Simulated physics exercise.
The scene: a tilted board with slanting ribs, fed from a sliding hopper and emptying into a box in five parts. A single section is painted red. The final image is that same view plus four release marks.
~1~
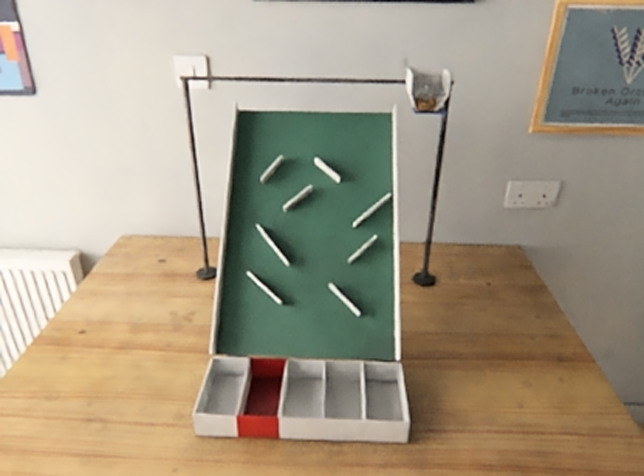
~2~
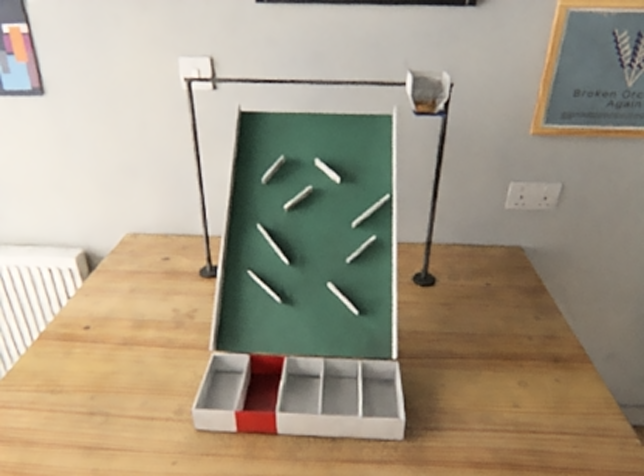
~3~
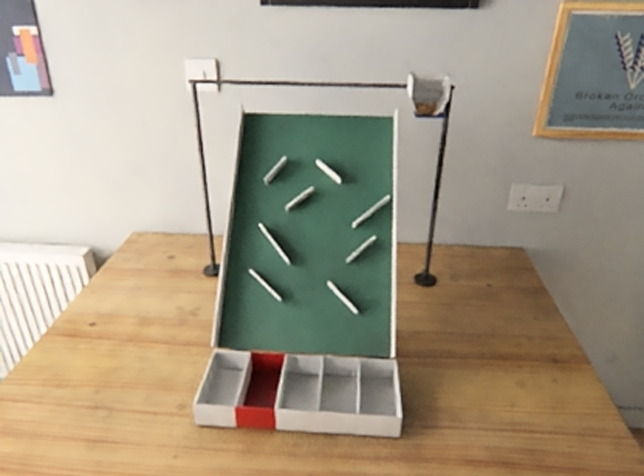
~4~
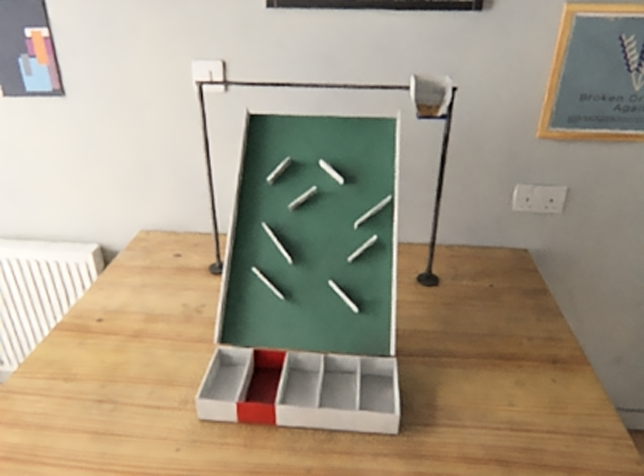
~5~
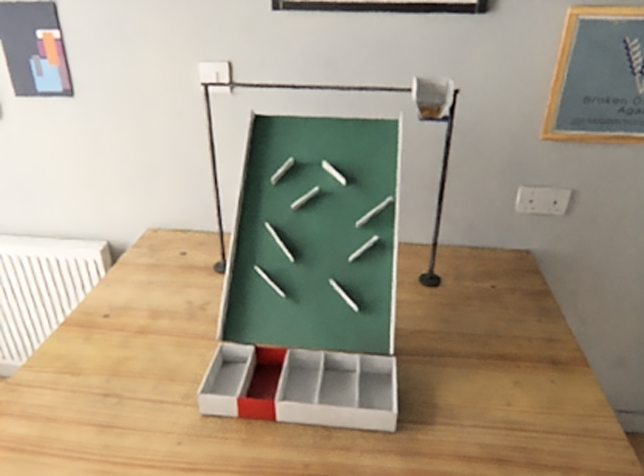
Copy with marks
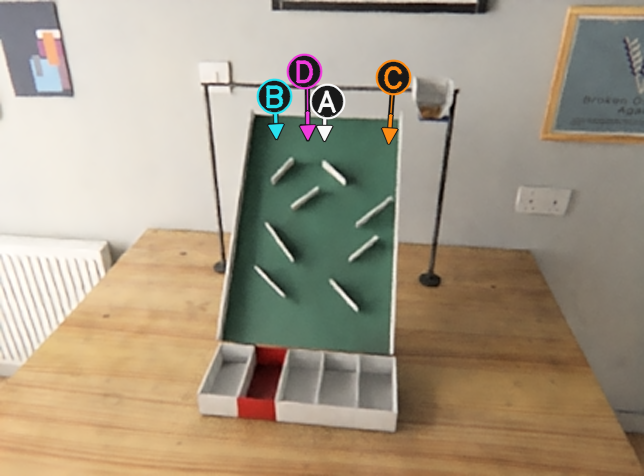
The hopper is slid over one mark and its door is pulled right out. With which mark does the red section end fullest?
C is best.
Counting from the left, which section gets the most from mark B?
The first.
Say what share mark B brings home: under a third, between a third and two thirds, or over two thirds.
Mark B gives under a third.
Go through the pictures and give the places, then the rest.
The first frame shows hopper at (423, 105), round wooden beads, door shut.
The second frame shows ribs (262, 179) to (283, 156), (316, 159) to (339, 178), (284, 207) to (311, 186).
The third frame shows ribs (354, 224) to (389, 196), (260, 224) to (288, 261), (348, 259) to (375, 236).
The fourth frame shows ribs (253, 268) to (282, 297), (330, 281) to (357, 310).
The fifth frame shows red section at (257, 408), number 2 of 5 from the left.
On the marked copy, mark A meets the board at (324, 135); mark B meets the board at (276, 133); mark C meets the board at (389, 138); mark D meets the board at (307, 134).
With A, a small part in the red section, most in other sections, a stray few outside the box.
With B, a small part in the red section, nearly all in other sections, a stray few outside the box.
With C, about a third in the red section, about two thirds in other sections, a stray few outside the box.
With D, a small part in the red section, most in other sections, a small part outside the box.
